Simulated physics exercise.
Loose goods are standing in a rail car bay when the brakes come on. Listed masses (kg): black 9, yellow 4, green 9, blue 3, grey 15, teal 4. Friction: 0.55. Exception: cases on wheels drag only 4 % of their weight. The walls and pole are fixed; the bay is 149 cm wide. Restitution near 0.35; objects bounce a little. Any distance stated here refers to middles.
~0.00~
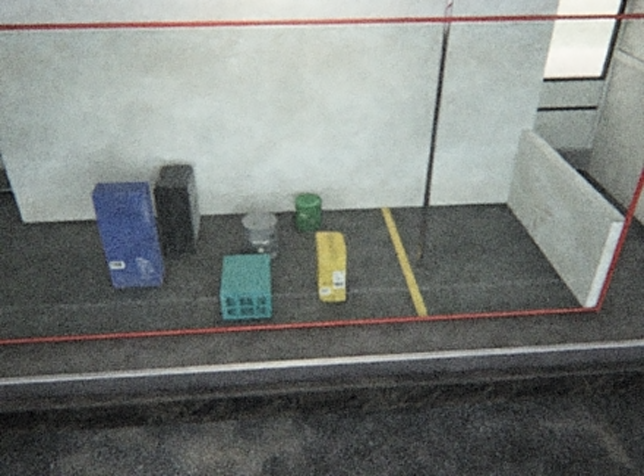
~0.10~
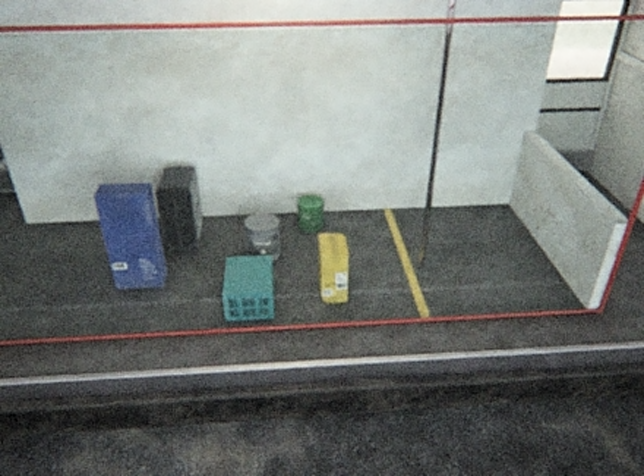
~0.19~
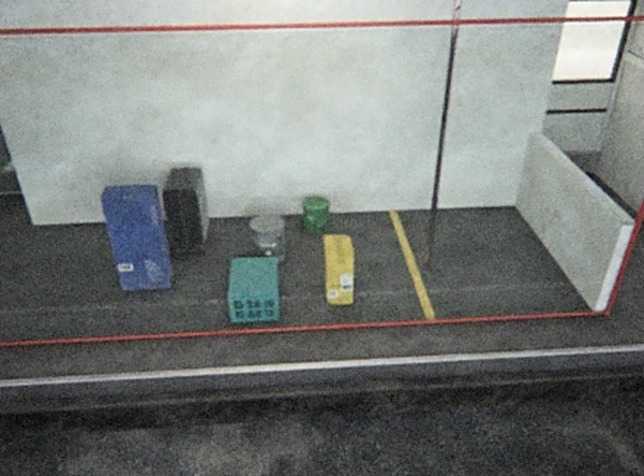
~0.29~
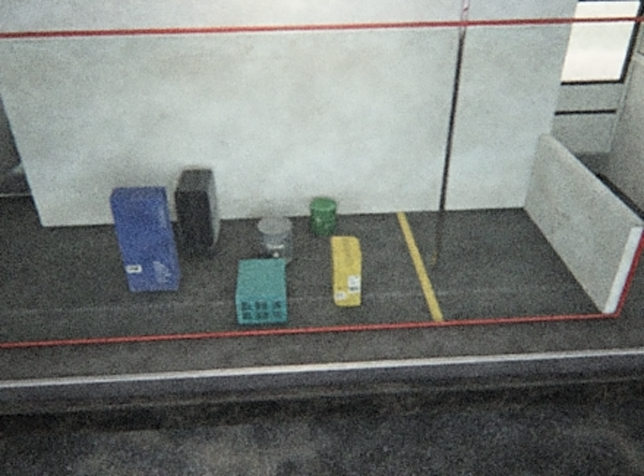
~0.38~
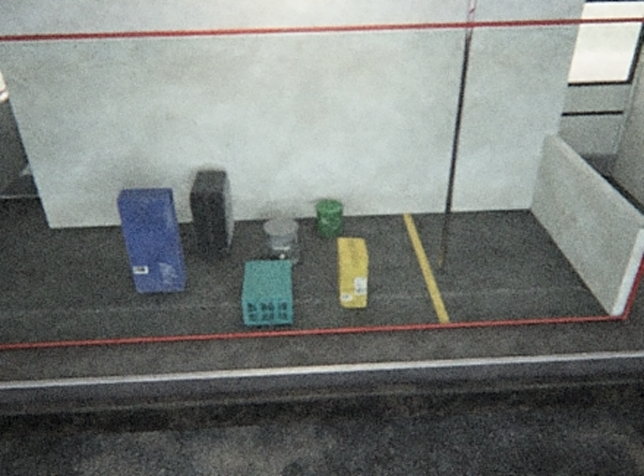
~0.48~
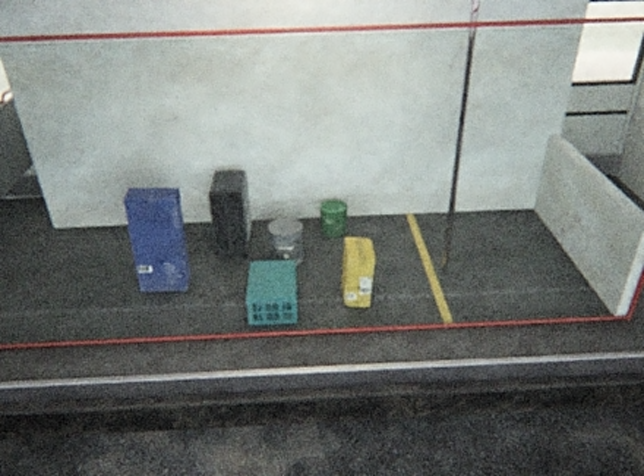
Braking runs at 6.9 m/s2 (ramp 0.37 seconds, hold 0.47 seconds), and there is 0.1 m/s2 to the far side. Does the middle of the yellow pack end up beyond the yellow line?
Yes.
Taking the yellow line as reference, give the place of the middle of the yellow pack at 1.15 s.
It is around 10 cm beyond the mark.
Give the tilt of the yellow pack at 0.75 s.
Tilted roughly 60 degrees.
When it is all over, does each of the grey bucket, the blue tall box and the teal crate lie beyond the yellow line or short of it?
The grey bucket ends on the near side, the blue tall box on the near side and the teal crate on the near side.
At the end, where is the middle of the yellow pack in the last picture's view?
In the last picture it ends at roughly (459, 281).
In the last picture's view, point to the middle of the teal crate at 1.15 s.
You'd see it close to (331, 289) then.
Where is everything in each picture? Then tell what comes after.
In the first frame, yellow pack (331, 267), teal crate (247, 286), yellow line (420, 306).
In the second frame, yellow pack (333, 268), teal crate (250, 287).
In the third frame, yellow pack (338, 270), teal crate (255, 288).
In the fourth frame, yellow pack (346, 271), teal crate (262, 290).
In the fifth frame, yellow pack (352, 273), teal crate (269, 291).
In the sixth frame, yellow pack (357, 272), teal crate (273, 291), yellow line (445, 313).
After 0.75 s the yellow pack is 38 cm short of the yellow line, tilted 55°, near (386, 273) in the last picture's view.
After 1.15 s the yellow pack is 11 cm past the yellow line, tilted 90°, near (455, 282) in the last picture's view.
After 1.65 s the yellow pack is 14 cm past the yellow line, tilted 90°, near (459, 281) in the last picture's view; the teal crate 75 cm short of the yellow line, tilted 0°.
By 3.2 s, yellow pack crosses the yellow line; green bucket crosses the yellow line; blue tall box stops short of the yellow line; grey bucket stops short of the yellow line; teal crate stops short of the yellow line.
